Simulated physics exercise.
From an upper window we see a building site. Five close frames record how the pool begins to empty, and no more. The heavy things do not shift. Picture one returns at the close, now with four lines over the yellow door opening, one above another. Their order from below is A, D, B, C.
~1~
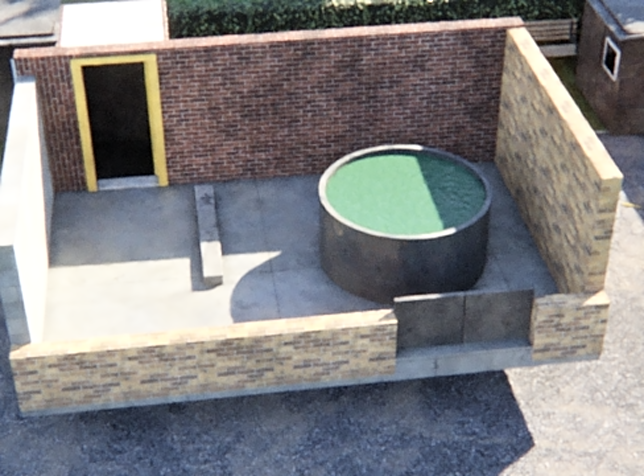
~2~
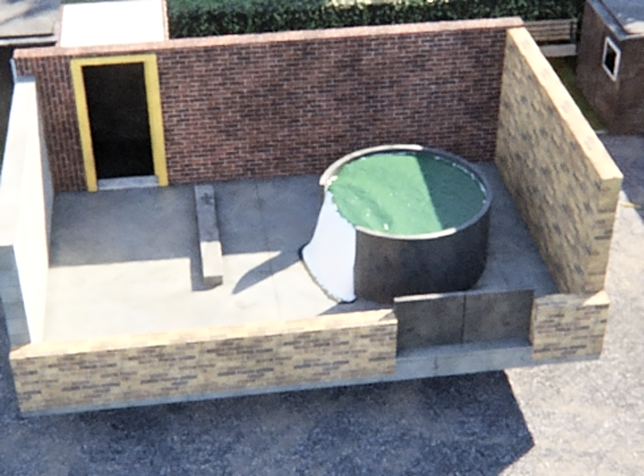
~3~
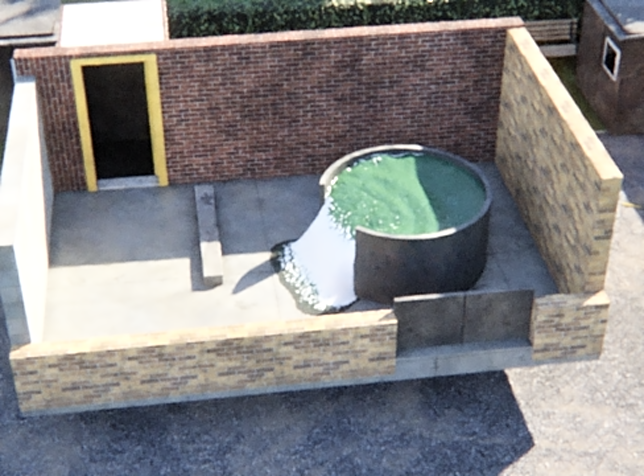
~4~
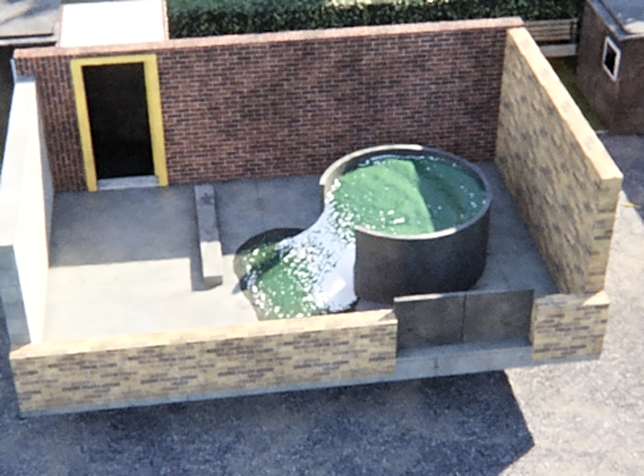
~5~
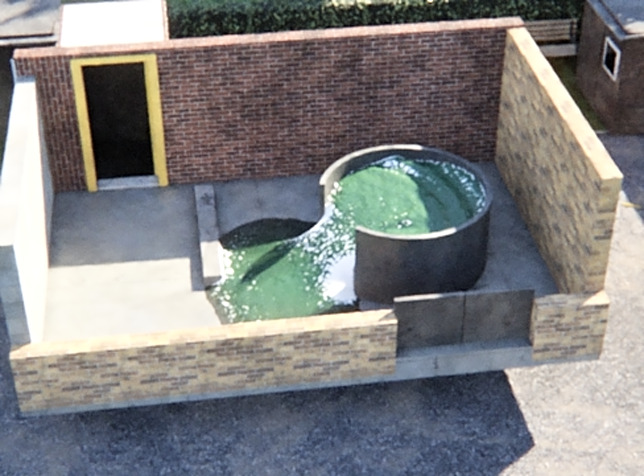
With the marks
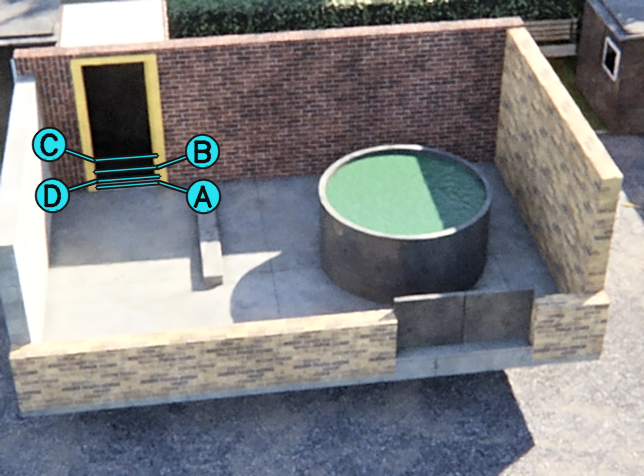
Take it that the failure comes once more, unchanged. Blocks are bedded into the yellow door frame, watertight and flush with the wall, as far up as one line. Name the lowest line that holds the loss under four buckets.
The answer is line B.
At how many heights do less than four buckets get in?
Two of the four.
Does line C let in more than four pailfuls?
No, not at all.
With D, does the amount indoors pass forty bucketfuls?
No.
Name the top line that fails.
It is D.
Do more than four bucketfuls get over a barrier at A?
Yes, it does.
On the marked copy, A at (128, 185); B at (126, 169); C at (125, 157); D at (127, 178); from the bottom up A, D, B, C.
For line A, dozens of bucketfuls pour in.
For line B, a splash gets over, under a bucket.
For line C, nothing gets over.
For line D, about 15 bucketfuls get in.
